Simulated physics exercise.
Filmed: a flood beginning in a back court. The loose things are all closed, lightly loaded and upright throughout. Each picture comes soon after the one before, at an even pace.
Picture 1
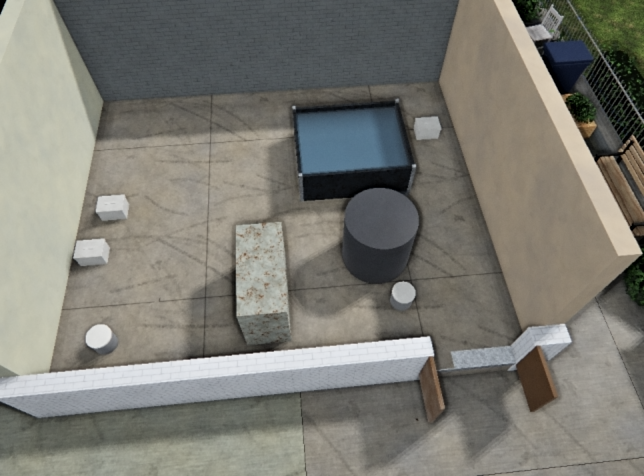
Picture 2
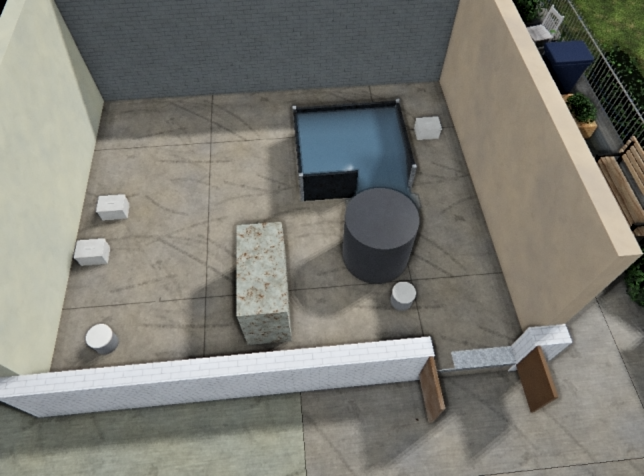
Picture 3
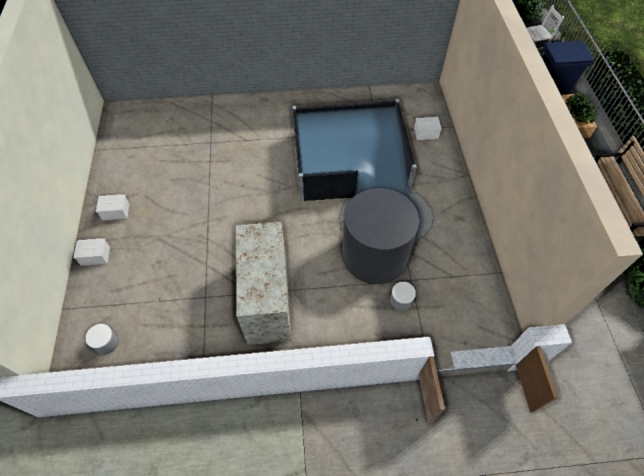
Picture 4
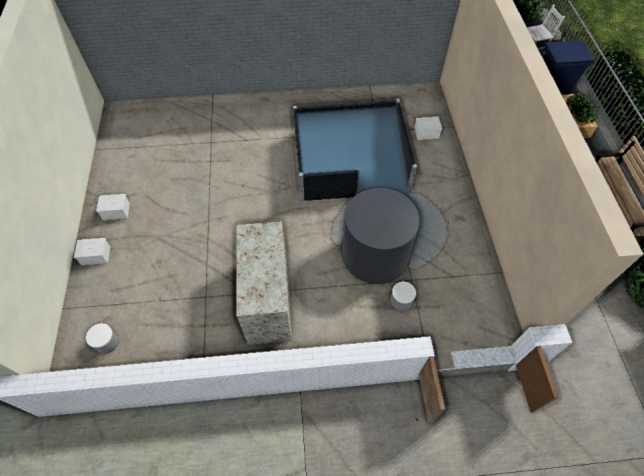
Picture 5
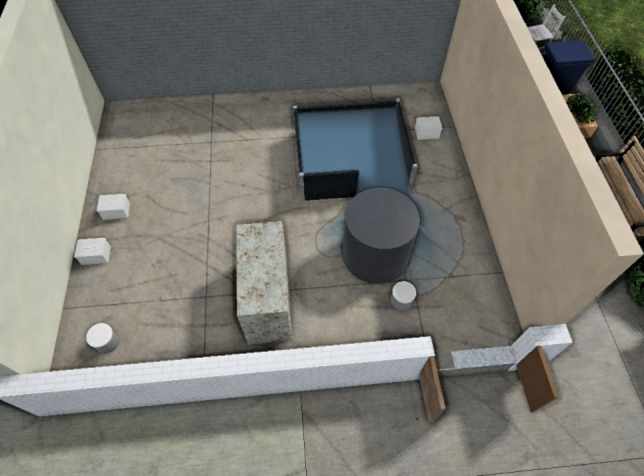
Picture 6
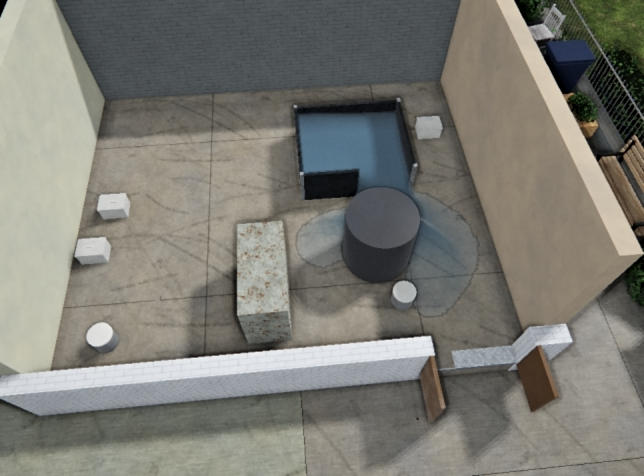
In a walled back court, part of a dark-sided tank's front opened and water spread across the paving around a big grey cylinder, while the pale blocks and stone slab stayed where they were.
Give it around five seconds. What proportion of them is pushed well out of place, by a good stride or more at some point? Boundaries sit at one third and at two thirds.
The result is a share beneath one third.
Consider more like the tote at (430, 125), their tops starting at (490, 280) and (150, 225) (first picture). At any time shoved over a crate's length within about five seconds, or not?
Displaced, displaced.
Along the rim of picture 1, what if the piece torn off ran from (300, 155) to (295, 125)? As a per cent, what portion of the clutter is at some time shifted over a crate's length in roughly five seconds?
Roughly 40 in a hundred.
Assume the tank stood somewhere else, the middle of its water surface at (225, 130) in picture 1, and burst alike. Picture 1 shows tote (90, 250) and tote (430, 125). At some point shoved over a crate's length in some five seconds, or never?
Travelled that far, fell short.
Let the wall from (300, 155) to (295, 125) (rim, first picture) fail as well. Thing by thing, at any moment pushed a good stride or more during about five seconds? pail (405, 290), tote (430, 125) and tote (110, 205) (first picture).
Result per item - short of that distance / short of that distance / displaced that far.
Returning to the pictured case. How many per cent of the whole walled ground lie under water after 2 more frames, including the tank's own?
Near 25 %.
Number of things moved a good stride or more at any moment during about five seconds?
1.
A moment on, 0 of 5 are well off their spots; 0 afloat.
Next, 0 of 5 are well off their spots; 0 afloat.
Later, 0 of 5 are well off their spots; 0 afloat.
In the end, 1 of 5 are well off their spots, and 1 have been at some point; 1 afloat.
